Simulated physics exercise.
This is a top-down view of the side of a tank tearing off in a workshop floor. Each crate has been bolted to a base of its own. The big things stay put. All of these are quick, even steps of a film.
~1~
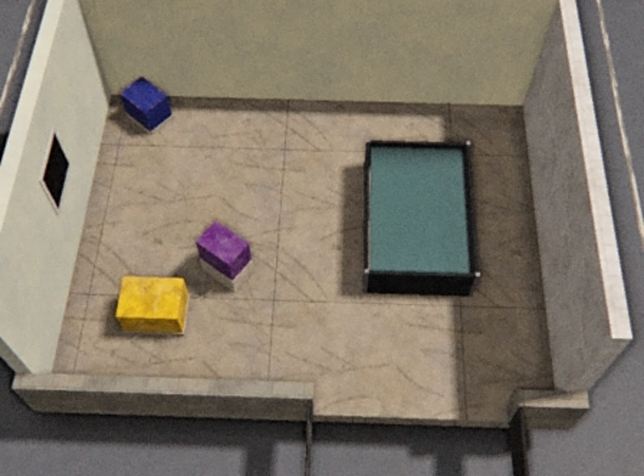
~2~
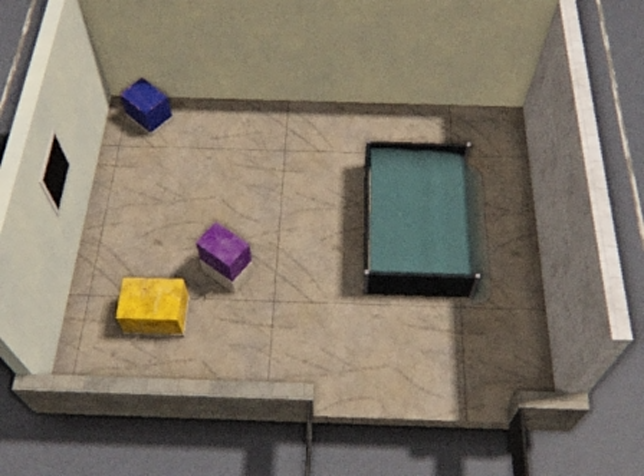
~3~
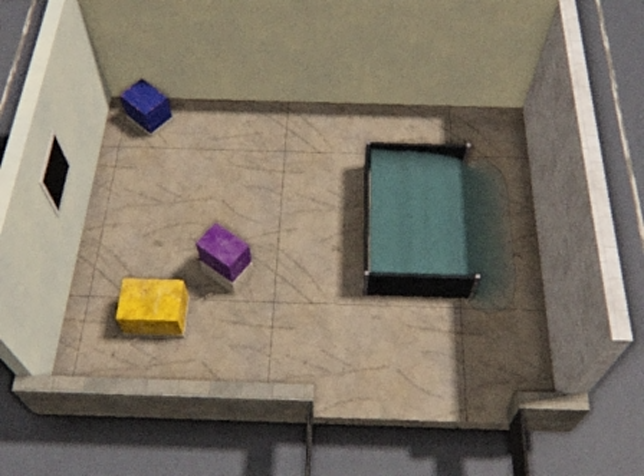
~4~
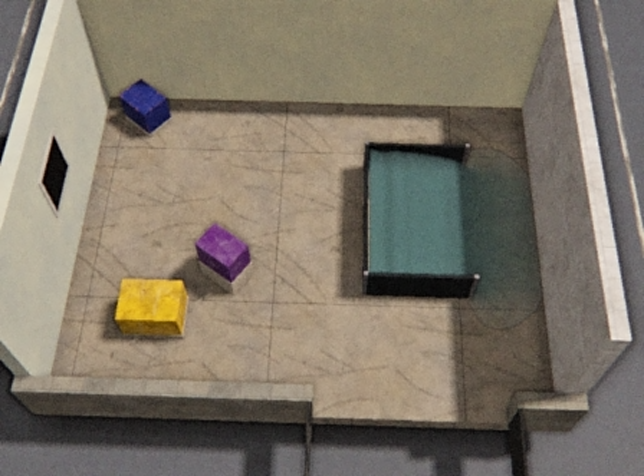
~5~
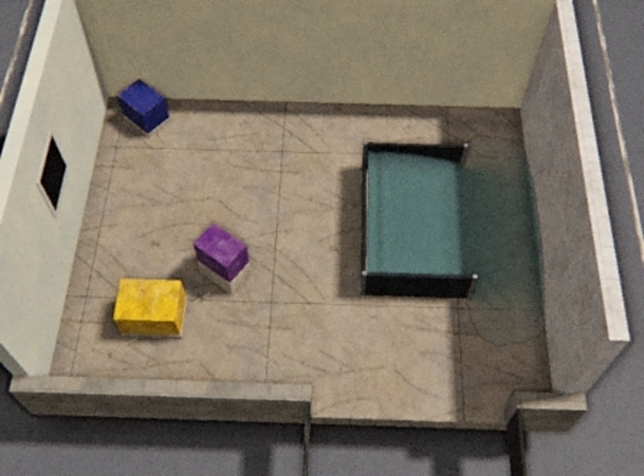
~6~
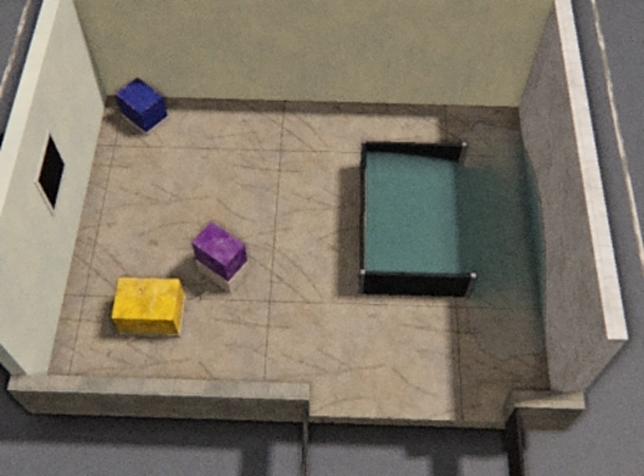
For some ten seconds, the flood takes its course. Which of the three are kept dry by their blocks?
The yellow crate doesn't get caught by the water, the blue crate gets caught by the water, the purple crate doesn't get caught by the water.
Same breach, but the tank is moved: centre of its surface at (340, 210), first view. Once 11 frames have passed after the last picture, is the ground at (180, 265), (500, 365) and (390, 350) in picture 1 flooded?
First unwetted; next drenched; last unwetted.
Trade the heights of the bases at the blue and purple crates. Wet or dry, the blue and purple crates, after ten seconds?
One by one: The blue one escapes it, the purple one remains dry.
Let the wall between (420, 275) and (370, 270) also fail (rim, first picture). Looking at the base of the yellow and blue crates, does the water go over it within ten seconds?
I expect yellow remains untouched while blue remains untouched.
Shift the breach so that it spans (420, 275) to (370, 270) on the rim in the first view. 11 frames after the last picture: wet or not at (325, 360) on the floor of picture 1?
The place in question is sitting in a puddle.
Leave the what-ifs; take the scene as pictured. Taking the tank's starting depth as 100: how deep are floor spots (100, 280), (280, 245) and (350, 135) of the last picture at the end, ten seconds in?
Roughly 8 per cent, 2 per cent and 6 per cent.
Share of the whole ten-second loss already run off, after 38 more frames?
I'd say about 70 per cent.
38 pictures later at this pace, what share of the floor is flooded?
Roughly 85 percent, I reckon.
A moment on, water covers 15 % of the floor; the yellow crate not reached, the blue crate not reached, the purple crate not reached.
Next, water covers 20 % of the floor; the yellow crate not reached, the blue crate not reached, the purple crate not reached.
Then, water covers 45 % of the floor; the yellow crate not reached, the blue crate not reached, the purple crate not reached.
Later, water covers 85 % of the floor; the yellow crate water round its plinth, the blue crate water round its plinth, the purple crate water round its plinth.
In the end, water covers 95 % of the floor; the yellow crate stayed above the water, the blue crate was topped, the purple crate stayed above the water.
